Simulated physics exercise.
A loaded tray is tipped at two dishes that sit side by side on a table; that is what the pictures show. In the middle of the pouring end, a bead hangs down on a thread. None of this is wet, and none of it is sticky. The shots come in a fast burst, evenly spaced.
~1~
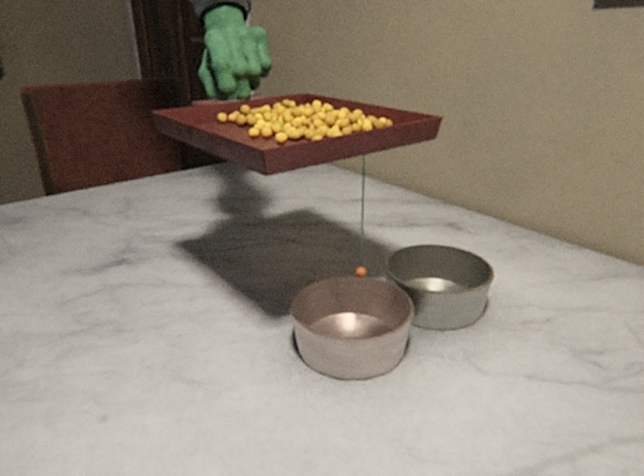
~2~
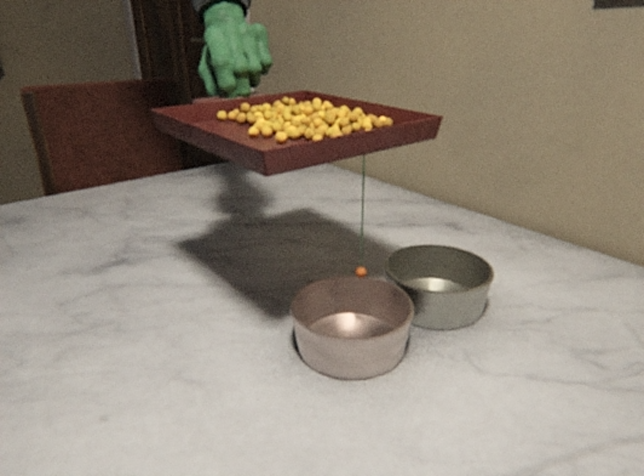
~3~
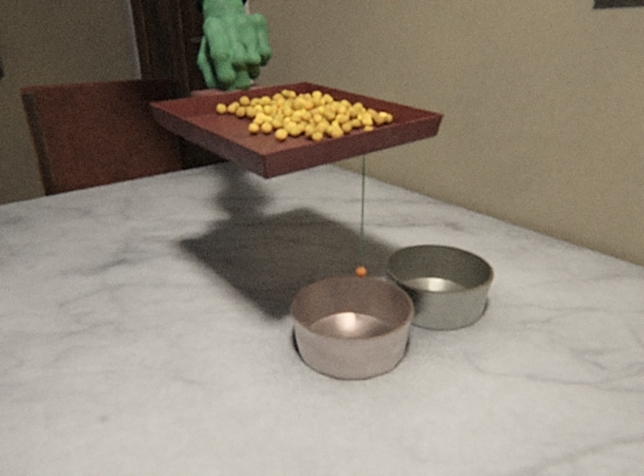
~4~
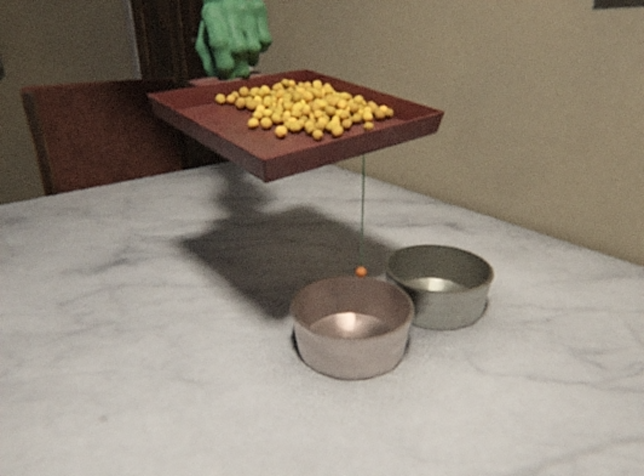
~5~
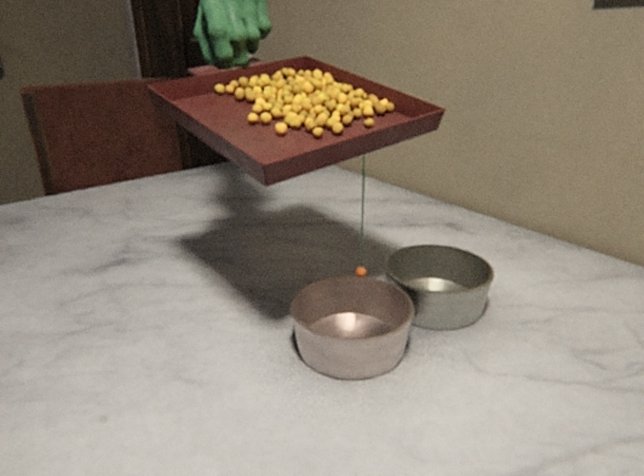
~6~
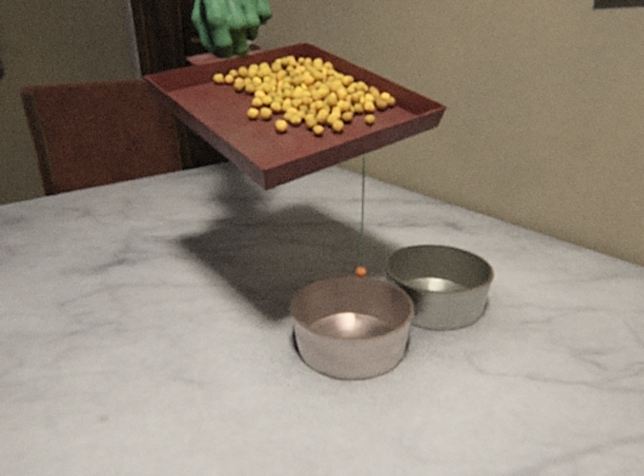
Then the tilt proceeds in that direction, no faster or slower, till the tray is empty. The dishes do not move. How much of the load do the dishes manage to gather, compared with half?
They gather less than half of it.
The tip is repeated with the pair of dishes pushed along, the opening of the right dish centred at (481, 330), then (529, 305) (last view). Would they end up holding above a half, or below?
Earlier try a minority share, later try a minority share.
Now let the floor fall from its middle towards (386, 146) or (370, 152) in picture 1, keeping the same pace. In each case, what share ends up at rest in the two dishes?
The first comes to 80 %, while the second comes to 60 %.
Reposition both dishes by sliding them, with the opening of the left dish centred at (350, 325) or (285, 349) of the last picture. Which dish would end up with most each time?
It comes out as the one to the left in the first try and the one to the left in the second.
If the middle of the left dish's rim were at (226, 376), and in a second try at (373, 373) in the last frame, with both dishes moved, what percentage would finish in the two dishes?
First placement: Some 60 %; second placement: Some 10 %.
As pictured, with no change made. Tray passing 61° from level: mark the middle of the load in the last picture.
(310, 116).
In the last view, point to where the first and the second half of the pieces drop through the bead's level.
Earlier portion about (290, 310); later portion about (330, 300).
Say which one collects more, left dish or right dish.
Winner: The left side.
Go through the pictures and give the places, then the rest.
The first picture shows corners of the pouring end (264, 148) and (437, 117), level; middle of the load (302, 121), puffed corn balls; left dish (393, 349); right dish (479, 302); bead on its thread (361, 272).
The second picture shows corners of the pouring end (264, 149) and (437, 116), level; middle of the load (302, 119).
The third picture shows corners of the pouring end (265, 152) and (438, 114), tipped barely, lowest at the left corner; middle of the load (302, 113).
The fourth picture shows corners of the pouring end (265, 157) and (439, 111), tipped a little, lowest at the left corner; middle of the load (302, 105).
The fifth picture shows corners of the pouring end (265, 161) and (440, 109), tipped a little, lowest at the left corner; middle of the load (302, 97).
The sixth picture shows corners of the pouring end (266, 166) and (441, 106), tipped clearly, lowest at the left corner; middle of the load (303, 89); left dish (393, 349); right dish (479, 302).
Just after the last frame, tray tipped steeply; almost all on the tray; just a few outside both; just a few in the air.
A moment on, tray tipped past a quarter turn; the larger part on the tray; just a few in the left dish; about a tenth outside both; about a tenth in the air.
Further on, tray tipped past a quarter turn; roughly a third in the left dish; roughly two thirds outside both.
When it is over, tray tipped past a quarter turn; roughly a third in the left dish; not one in the right dish; roughly two thirds outside both.
